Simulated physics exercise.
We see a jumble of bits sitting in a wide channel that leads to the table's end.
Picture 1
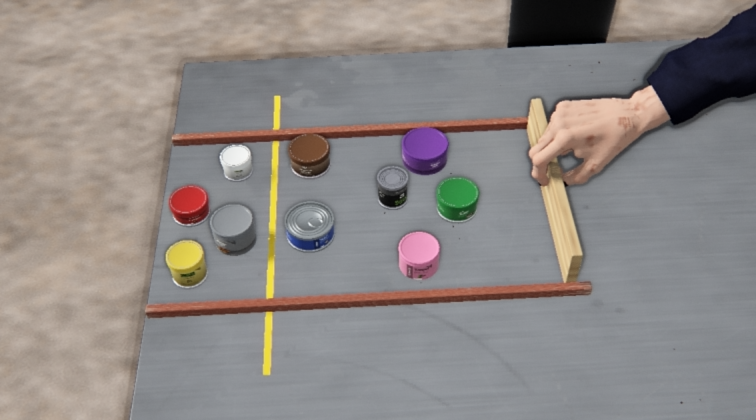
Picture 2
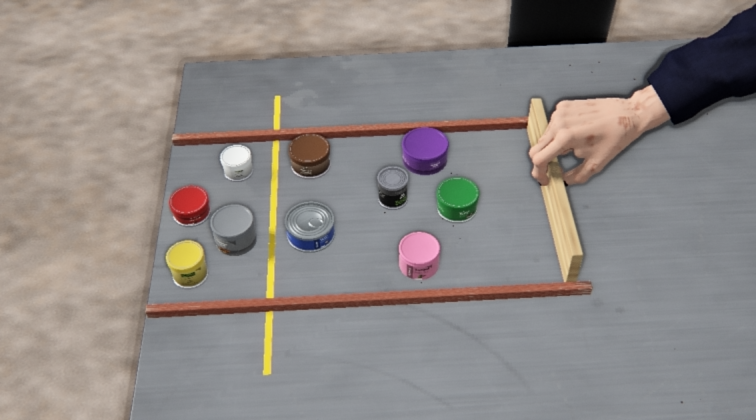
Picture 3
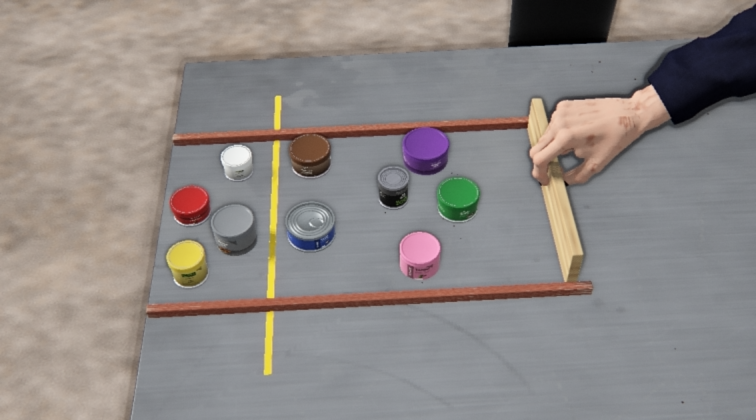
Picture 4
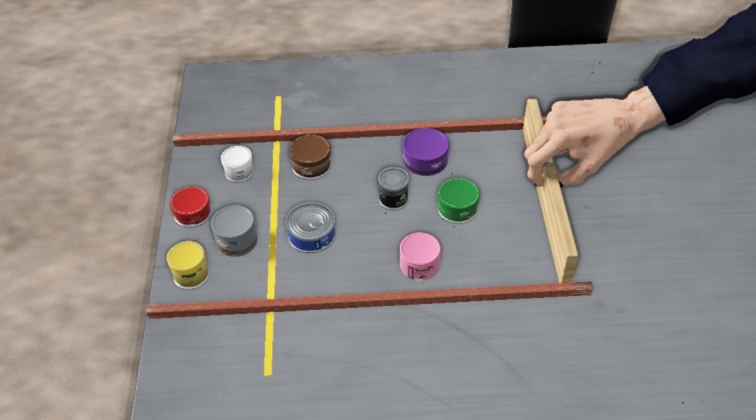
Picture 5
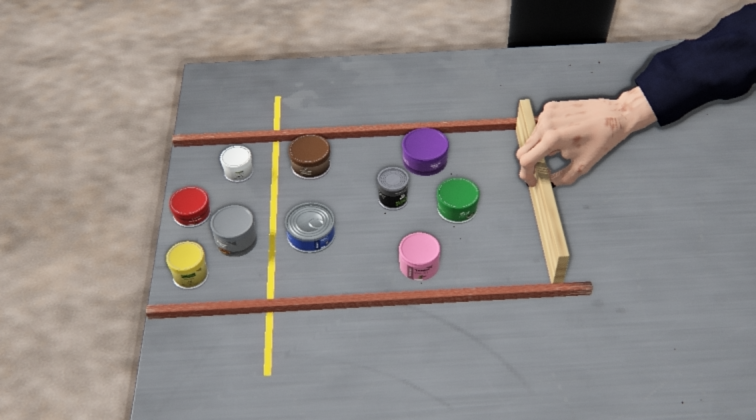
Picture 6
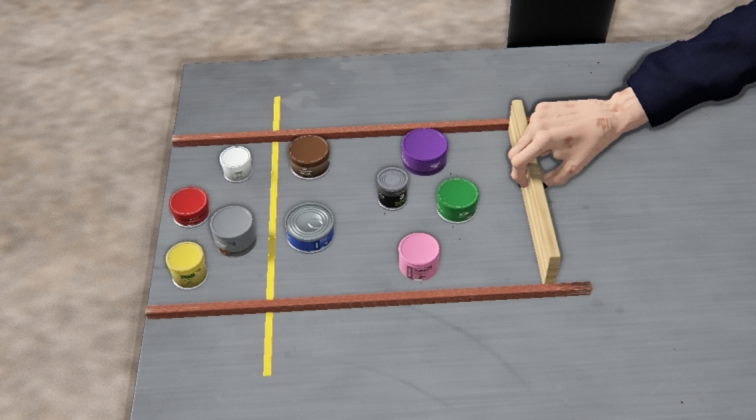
A hand slides a wooden board slightly left between two rails toward scattered colourful tins.
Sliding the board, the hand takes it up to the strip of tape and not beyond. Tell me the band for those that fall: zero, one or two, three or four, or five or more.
I predict the table will hold on to all the pieces.
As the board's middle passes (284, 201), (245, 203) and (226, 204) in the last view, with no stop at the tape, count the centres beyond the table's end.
0; 1; 2.
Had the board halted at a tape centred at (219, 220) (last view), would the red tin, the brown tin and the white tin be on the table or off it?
Going in order, the red tin keeps its spot, then the brown tin goes off the edge, then the white tin goes off the edge.
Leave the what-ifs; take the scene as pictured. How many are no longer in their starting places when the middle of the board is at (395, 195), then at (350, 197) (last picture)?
Counts: 4 and 6.
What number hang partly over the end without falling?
The total comes out at 1.
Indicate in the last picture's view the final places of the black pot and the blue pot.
Black pot at (258, 183), blue pot at (246, 248).
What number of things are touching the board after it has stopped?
It's 5 of them.
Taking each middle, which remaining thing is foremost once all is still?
That one is the white tin.
Soon after, none off yet; red tin at rest near (190, 208); yellow pot at rest near (188, 266); white tin at rest near (237, 165).
In the end, the number that fall off is zero.
